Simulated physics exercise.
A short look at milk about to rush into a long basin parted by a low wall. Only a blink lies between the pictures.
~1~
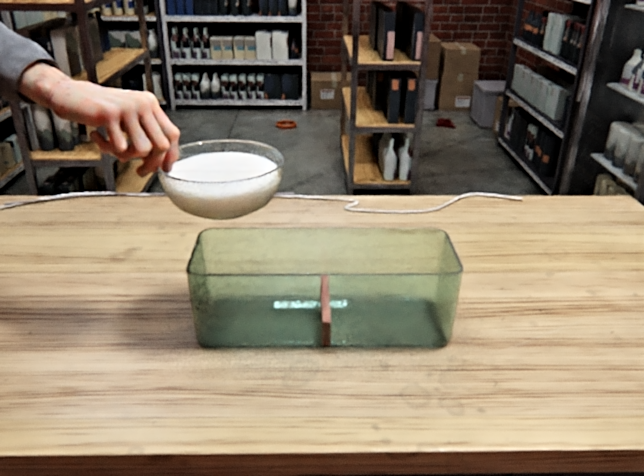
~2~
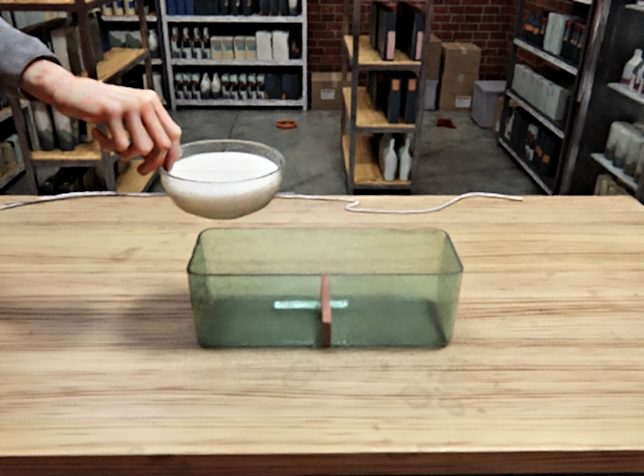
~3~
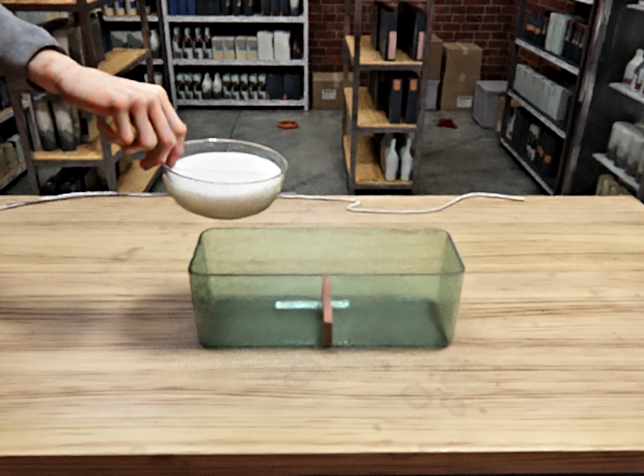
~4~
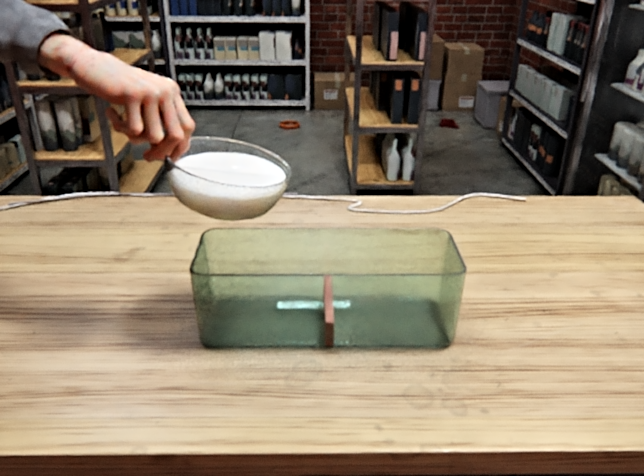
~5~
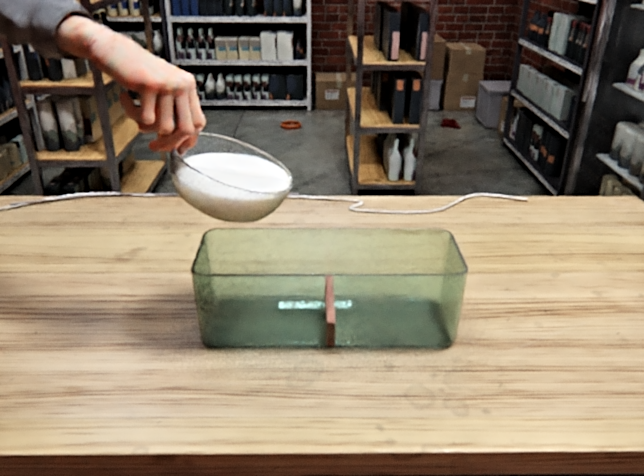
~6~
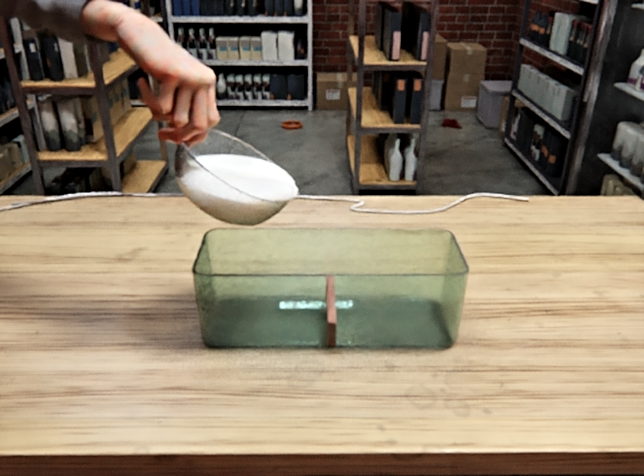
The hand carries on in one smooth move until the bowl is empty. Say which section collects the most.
Most lies in the left part.
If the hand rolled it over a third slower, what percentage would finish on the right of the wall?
It comes to 40 per cent or so.
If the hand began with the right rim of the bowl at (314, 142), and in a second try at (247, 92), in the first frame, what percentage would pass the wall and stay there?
The first gives 75 %, the second 15 %.
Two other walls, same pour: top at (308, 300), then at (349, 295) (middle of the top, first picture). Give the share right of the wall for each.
Near 60 % and 10 %.
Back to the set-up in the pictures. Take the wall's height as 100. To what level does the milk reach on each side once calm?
Left about 50, right about 20.
A moment on, the tilt is 89° and 15 per cent is still to pour, 37 is left of the wall and 18 right of it.
Next, the tilt is 93° and 2 per cent is still to pour, 64 is left of the wall and 30 right of it.
Then the tilt is 93° and 0 per cent is still to pour, 63 is left of the wall and 31 right of it.
Later the tilt is 93° and 0 per cent is still to pour, 64 is left of the wall and 31 right of it.
At rest 64 per cent lies left of the wall, 31 right of it and 5 outside.
